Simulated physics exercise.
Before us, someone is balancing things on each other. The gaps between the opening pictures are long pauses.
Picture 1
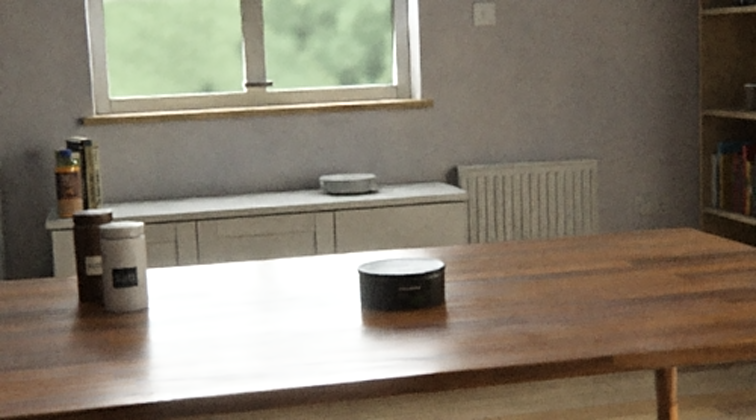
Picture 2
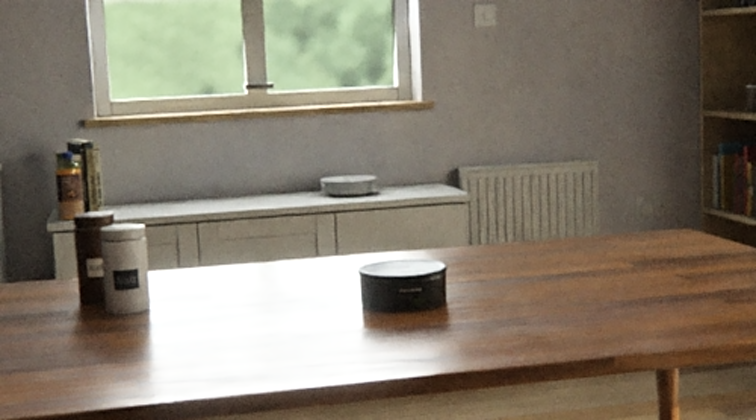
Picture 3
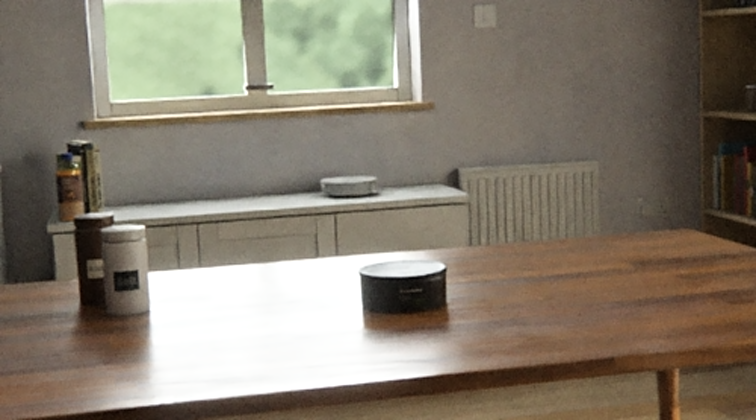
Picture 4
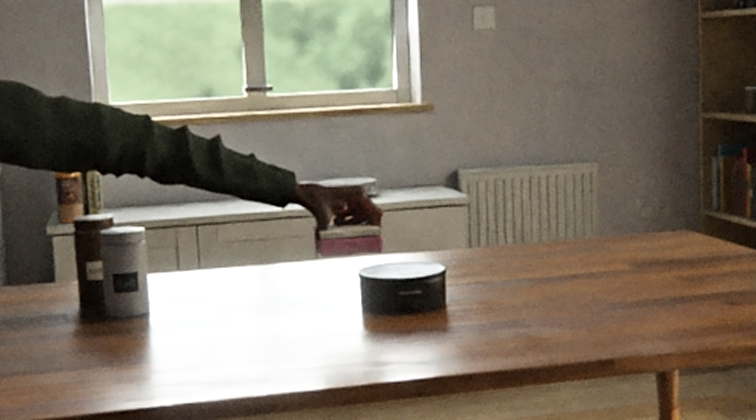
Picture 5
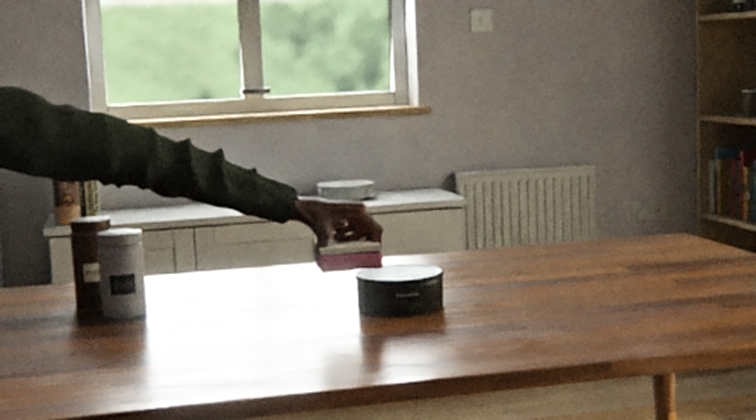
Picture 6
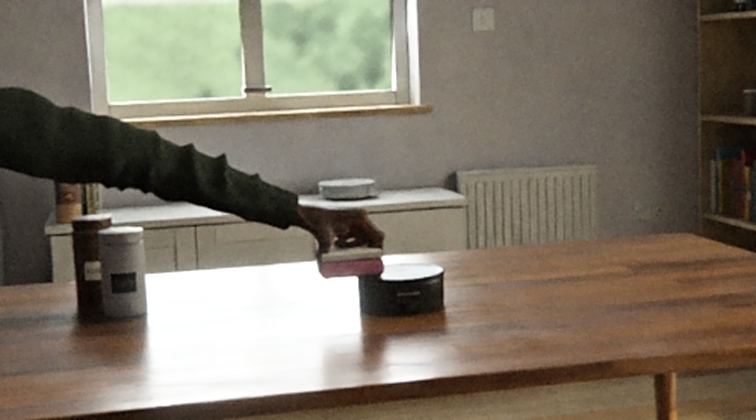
On a wooden table by a window, two jars and a black tub sat still for a while, then an arm reached in from the left and lowered a pink sponge beside the tub.
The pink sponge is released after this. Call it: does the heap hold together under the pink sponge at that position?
It falls apart.
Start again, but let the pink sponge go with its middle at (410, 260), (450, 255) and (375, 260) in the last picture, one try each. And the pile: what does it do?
Stays standing; collapses; stays standing.
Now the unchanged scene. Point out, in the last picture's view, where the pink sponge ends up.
Close to pixel (321, 282).
Then, 0.30 s after the last picture, pink sponge tipped 74° from how it was near (335, 275).
Then, 0.50 s after the last picture, pink sponge on its side near (321, 282).
Then, 1.40 s after the last picture, pink sponge resting near (321, 282).
At rest, tipped over in the pile, pink sponge; the other 3 in place. Seen from the same camera at the end, pink sponge near (321, 283). The pile comes apart.
